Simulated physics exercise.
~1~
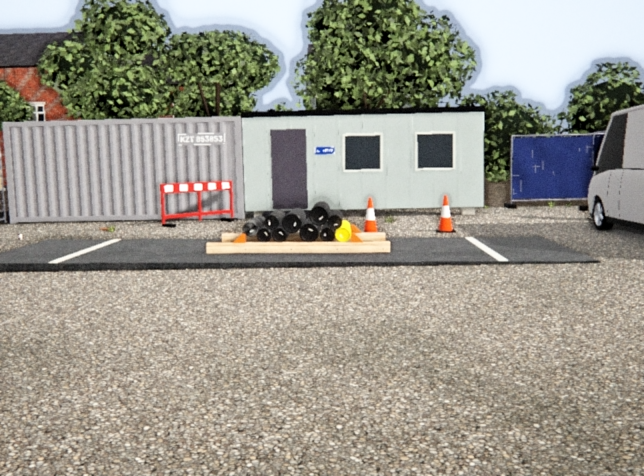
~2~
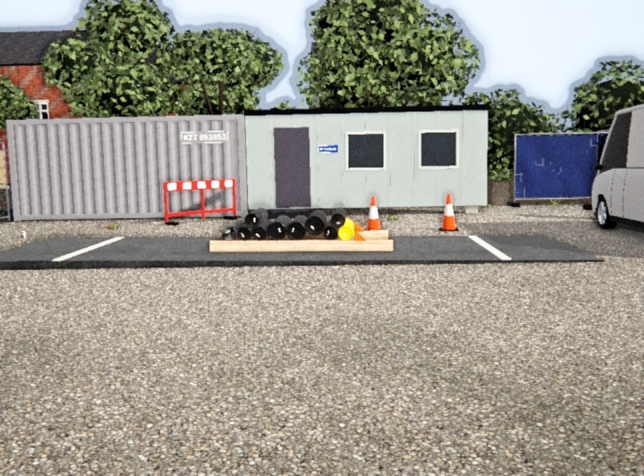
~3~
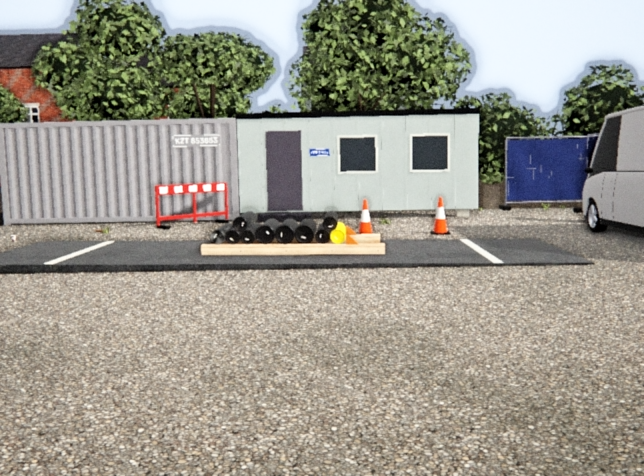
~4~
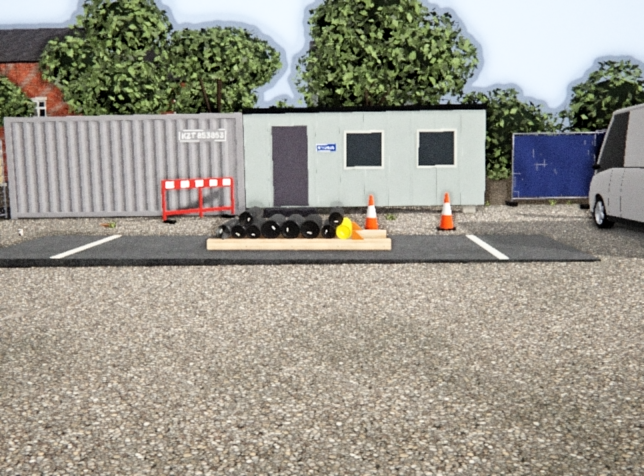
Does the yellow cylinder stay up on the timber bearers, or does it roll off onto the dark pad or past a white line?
It stays up on the timber bearers, resting near their right end.
Black cylinders stacked on timber bearers slumping into a lower, wider pile towards the left, the yellow one staying at the right.
